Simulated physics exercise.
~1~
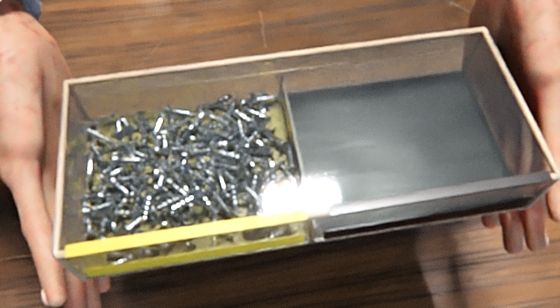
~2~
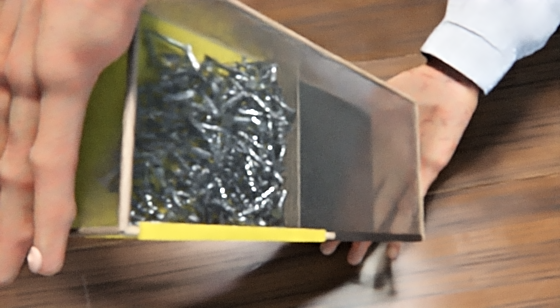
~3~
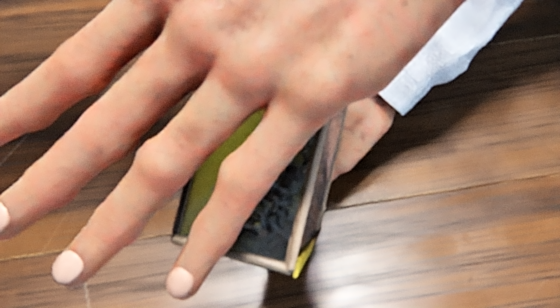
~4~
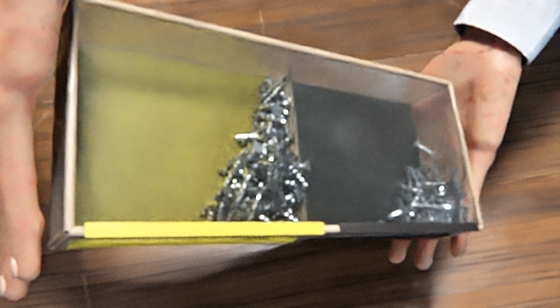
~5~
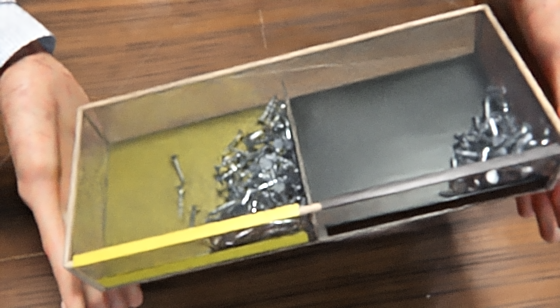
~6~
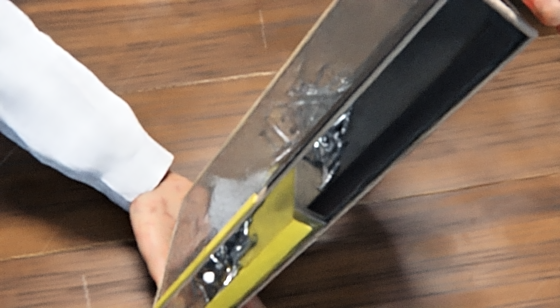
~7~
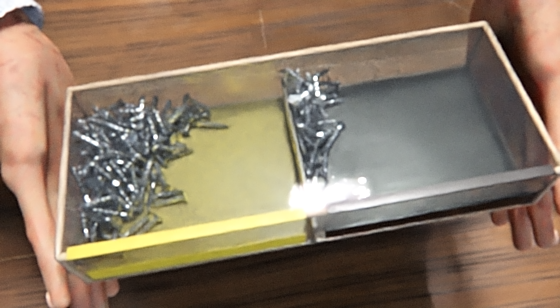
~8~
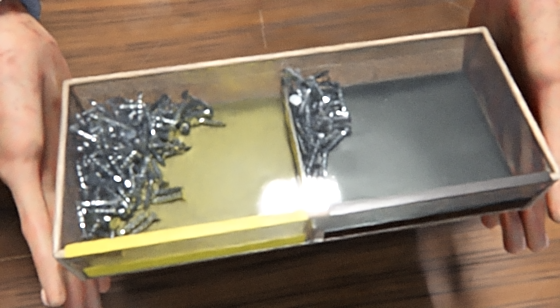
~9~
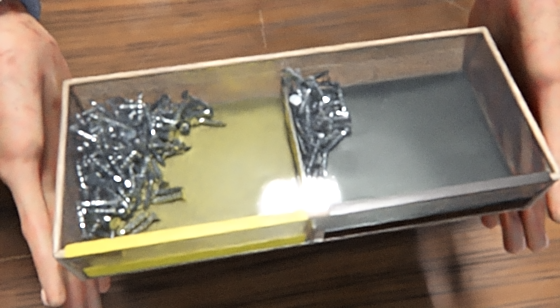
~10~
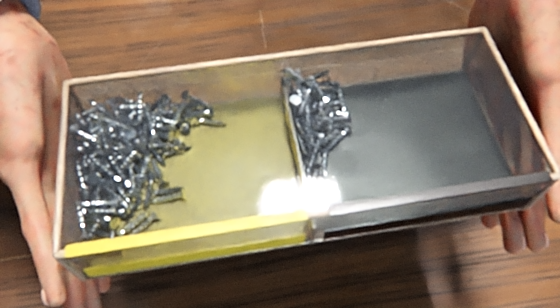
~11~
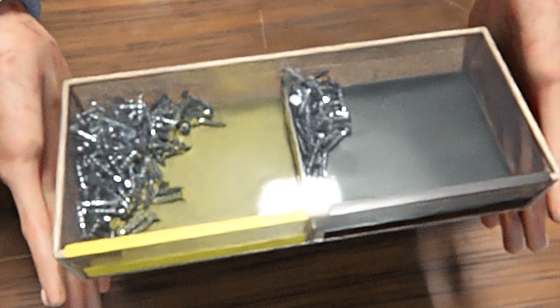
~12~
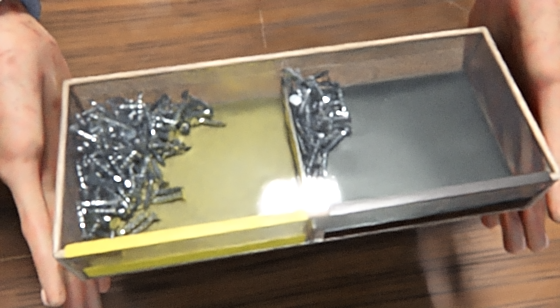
Above a wooden surface, two hands hold a clear-lidded box of small steel screws, all in its yellow left compartment, and tilt it steeply one way, then the other; once level and still, it holds most screws at far left and a smaller pile beside the divider in the black compartment.
